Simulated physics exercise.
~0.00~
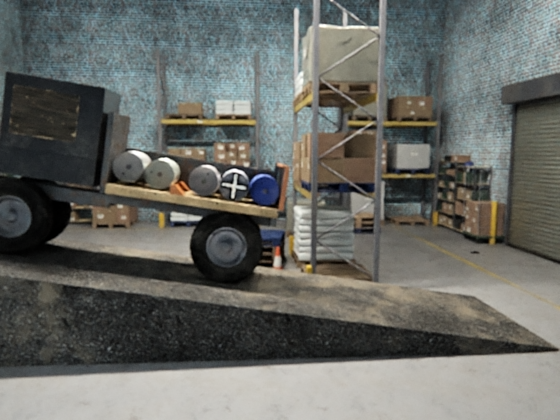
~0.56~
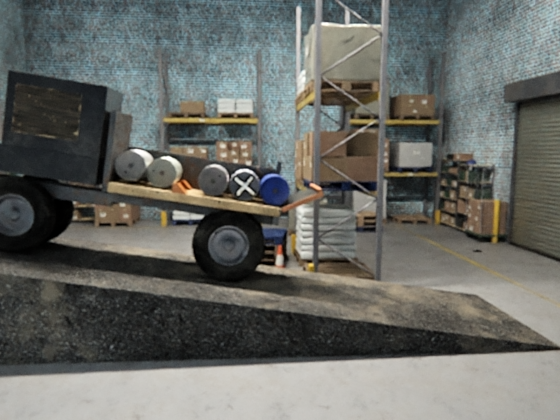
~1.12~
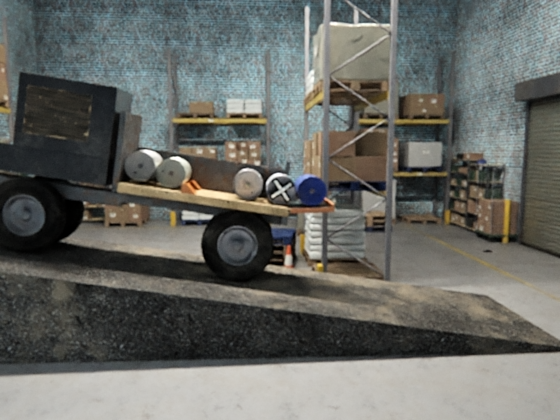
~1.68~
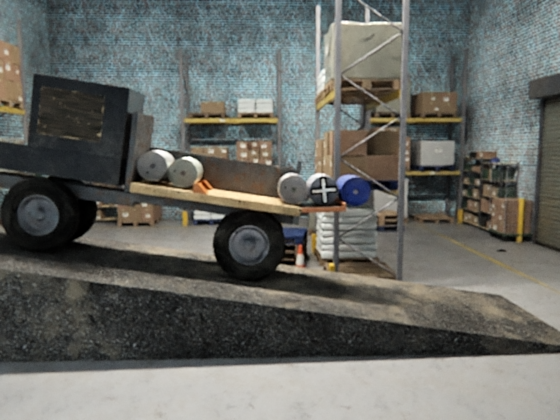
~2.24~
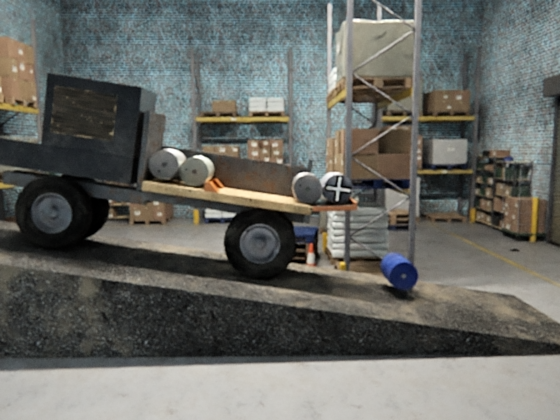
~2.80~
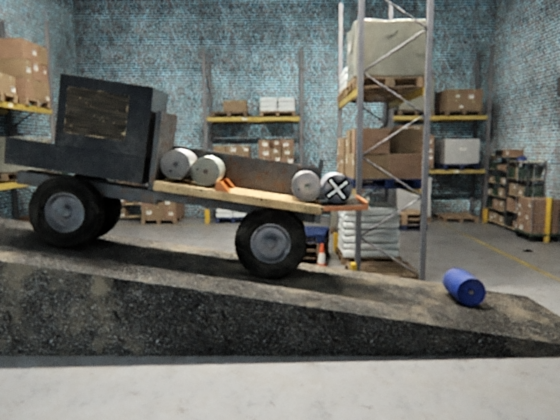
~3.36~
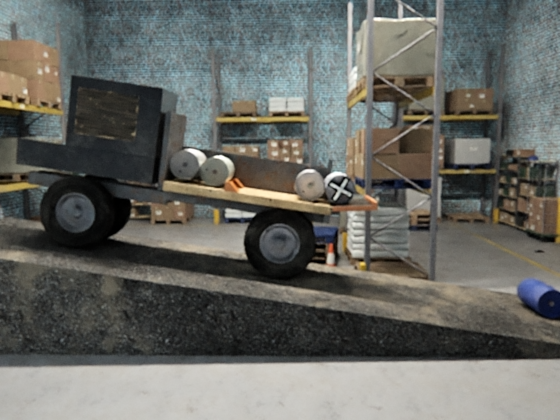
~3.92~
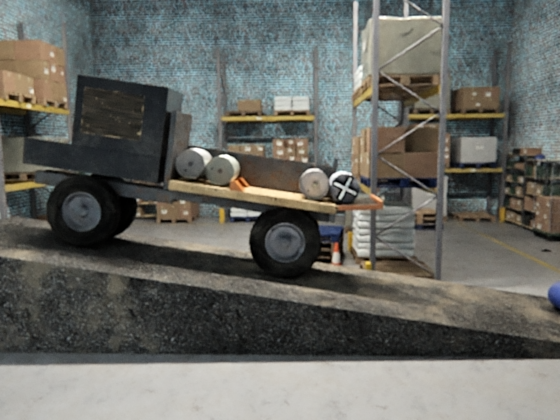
To begin with, five small barrels lie on the bed of a truck parked on a sloping ramp in a warehouse, two to the left of an orange chock and three to its right, with the tailgate up. The gate swings down, and the three barrels on the right roll toward it, a blue one leading. The blue barrel rolls over the gate's edge and drops onto the ramp, while the cross-marked one and its pale neighbour stay aboard. As the view drifts left, the blue barrel rolls down the slope and ends at the right edge, with the other four still on the truck.
